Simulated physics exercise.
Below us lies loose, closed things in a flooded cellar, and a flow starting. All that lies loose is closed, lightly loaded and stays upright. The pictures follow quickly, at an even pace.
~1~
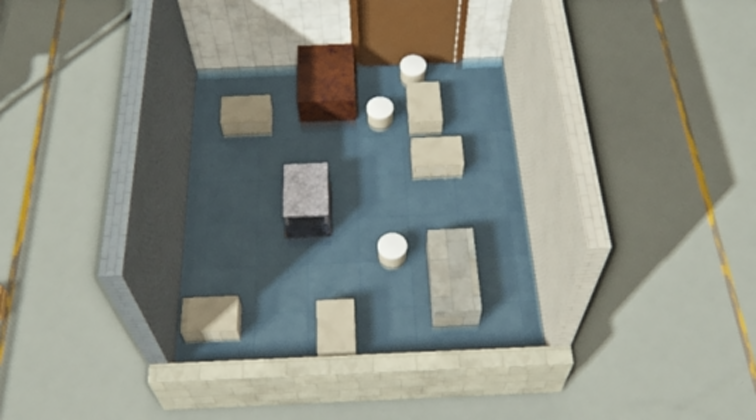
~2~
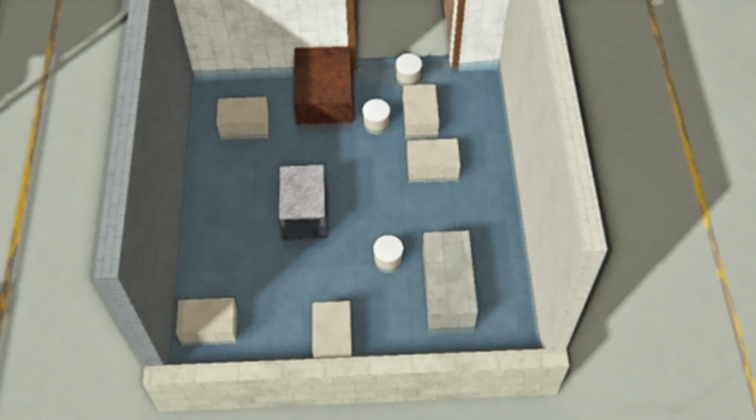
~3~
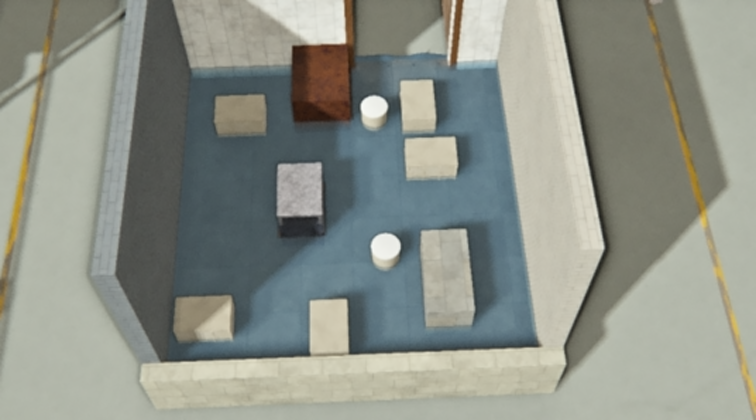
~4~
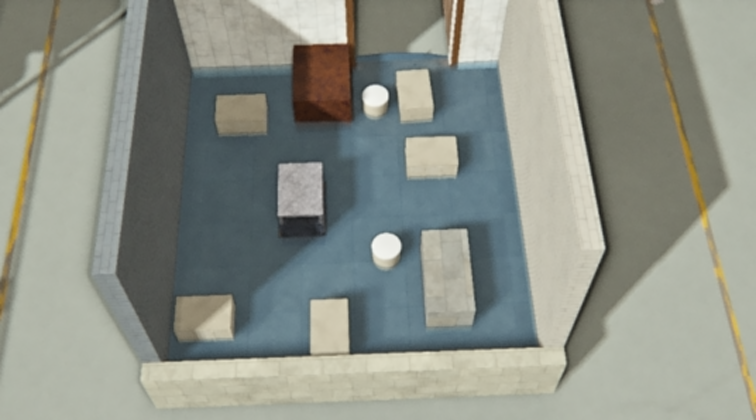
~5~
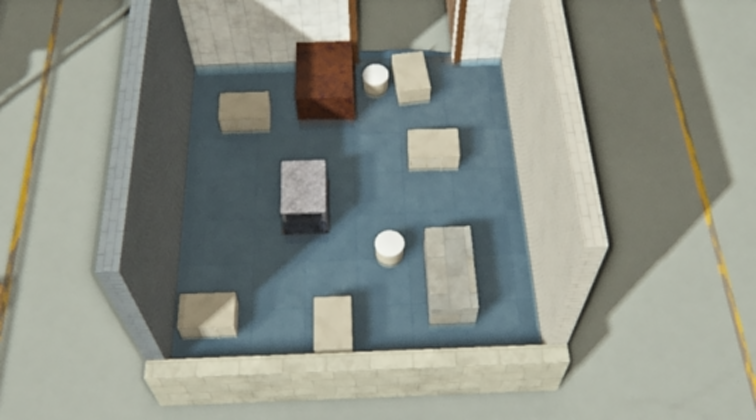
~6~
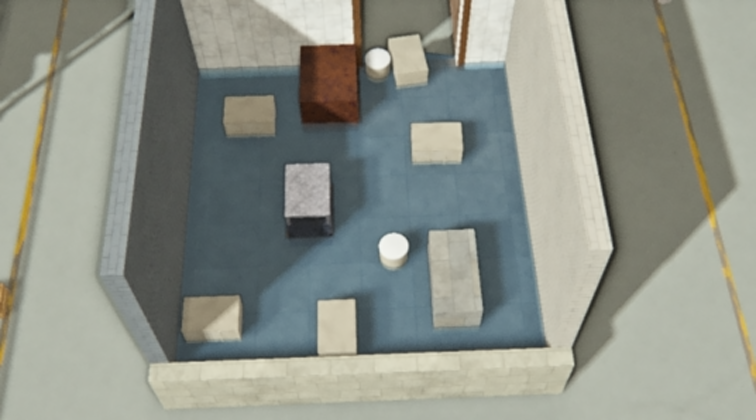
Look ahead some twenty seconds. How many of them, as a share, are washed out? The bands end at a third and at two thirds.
Share: Two thirds or above.
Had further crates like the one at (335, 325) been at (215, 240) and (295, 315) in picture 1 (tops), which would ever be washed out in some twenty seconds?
One after the other: Left behind, kept in.
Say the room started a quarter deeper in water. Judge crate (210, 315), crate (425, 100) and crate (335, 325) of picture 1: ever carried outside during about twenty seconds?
As listed: No, gone, still in.
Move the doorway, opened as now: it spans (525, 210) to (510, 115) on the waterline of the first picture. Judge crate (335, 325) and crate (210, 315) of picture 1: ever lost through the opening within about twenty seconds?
In turn: Still in, no.
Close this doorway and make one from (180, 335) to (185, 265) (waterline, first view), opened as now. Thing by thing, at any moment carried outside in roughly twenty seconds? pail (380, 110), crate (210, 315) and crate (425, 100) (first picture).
As listed: Left behind, out, no.
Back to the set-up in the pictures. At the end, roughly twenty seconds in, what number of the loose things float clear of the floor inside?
I count 2.
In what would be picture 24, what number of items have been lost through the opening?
I count 4.
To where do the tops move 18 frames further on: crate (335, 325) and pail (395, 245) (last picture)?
Roughly at (379, 305) and (460, 124).
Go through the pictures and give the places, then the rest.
In the first frame, a crate at (425, 101), afloat; a pail at (380, 108) floats; 0 of 8 have shifted.
In the second frame, a crate at (421, 104), afloat; a pail at (376, 110), afloat; 1 of 8 have shifted.
In the third frame, a crate at (418, 99), afloat, close to its start; a pail at (374, 106), afloat, close to its start; 2 of 8 have shifted.
In the fourth frame, a crate at (415, 89), afloat, close to its start; a pail at (375, 95) floats, close to its start; 3 of 8 have shifted.
In the fifth frame, a crate at (411, 71), afloat, a stride from its start; a pail at (376, 74) floats, a stride from its start; 4 of 8 have shifted.
In the sixth frame, a crate at (408, 54) floats, a stride from its start; a pail at (378, 58), afloat, a stride from its start; 4 of 8 have shifted.
A moment on, 3 of 8 are out; 5 afloat.
Next, 4 of 8 are out; 4 afloat.
Later, 6 of 8 are out; 2 afloat.
In the end, 6 of 8 are out; 2 afloat.
